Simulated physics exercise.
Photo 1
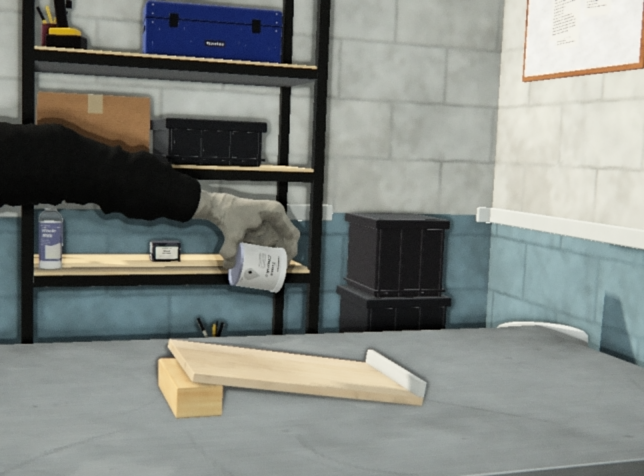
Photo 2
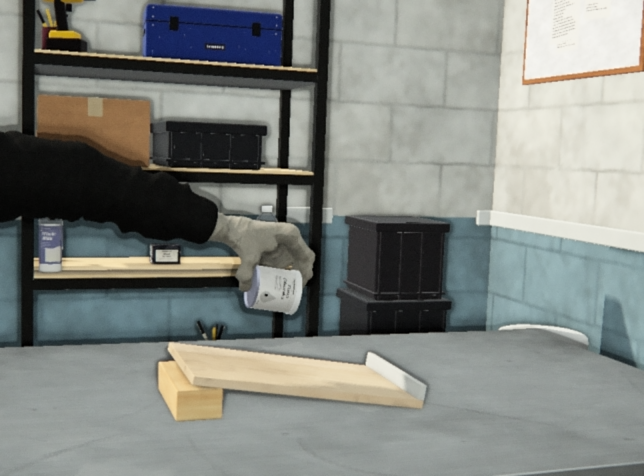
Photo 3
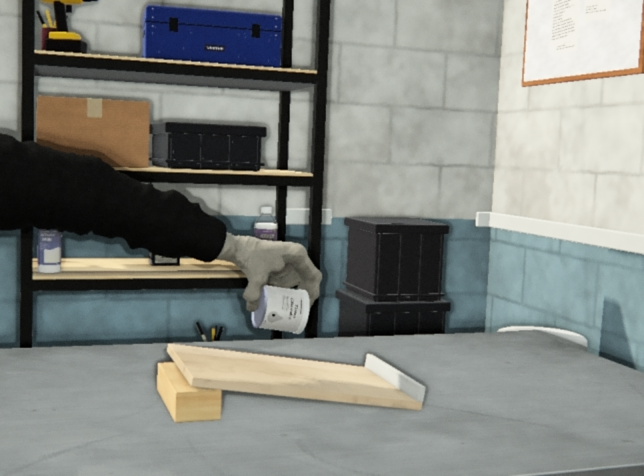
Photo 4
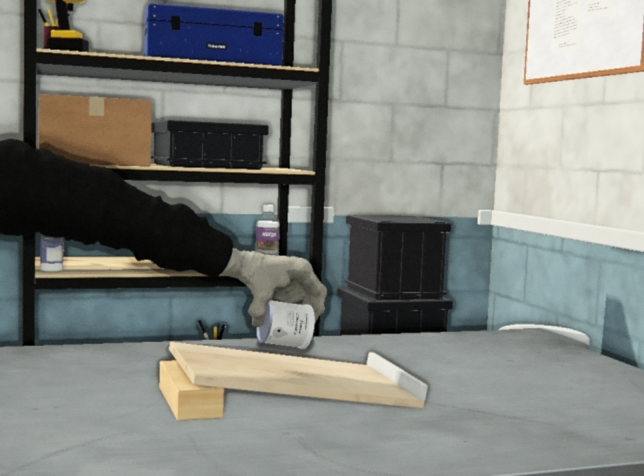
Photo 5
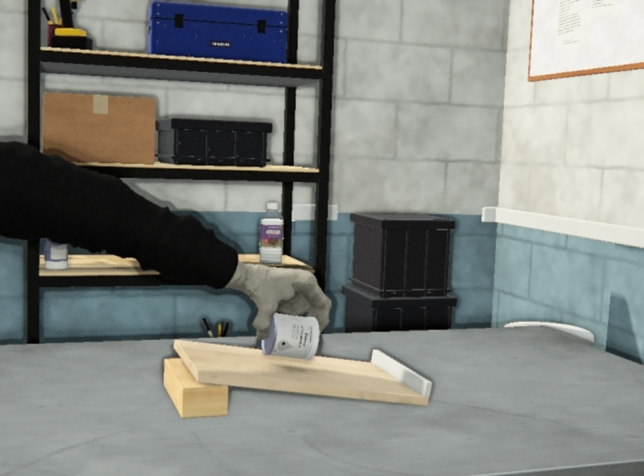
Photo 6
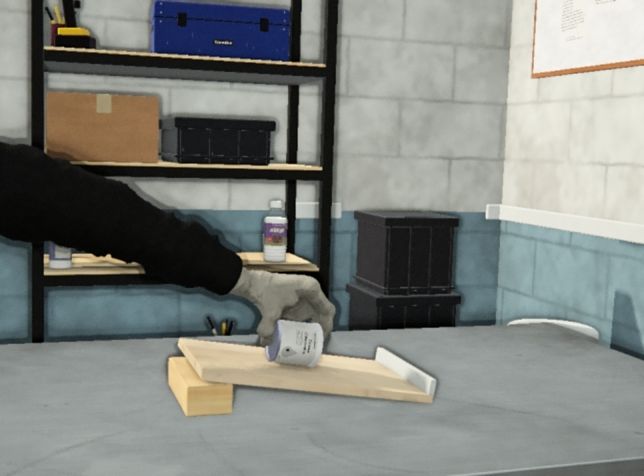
The clip shows a gloved hand holding a white tin tilted on its side above a sloping board that rests on a wooden block, moving it right and down, then setting it on the board while keeping hold.
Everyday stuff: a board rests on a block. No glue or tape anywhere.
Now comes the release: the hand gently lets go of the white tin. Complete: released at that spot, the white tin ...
Released at that spot, the white tin stays still.
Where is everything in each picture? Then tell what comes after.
The first frame shows still above its spot; white tin (257, 267).
The second frame shows still above its spot; white tin (273, 289).
The third frame shows still above its spot; white tin (280, 309).
The fourth frame shows still above its spot; white tin (285, 324).
The fifth frame shows still above its spot; white tin (290, 336).
The sixth frame shows set down, still held; white tin (294, 343).
Then, 0.20 s after the last picture, nothing has stirred.
Then, 0.50 s after the last picture, white tin resting near (294, 343).
At rest, it is in place. Seen from the same camera at the end, white tin near (294, 343). The white tin remains at rest.
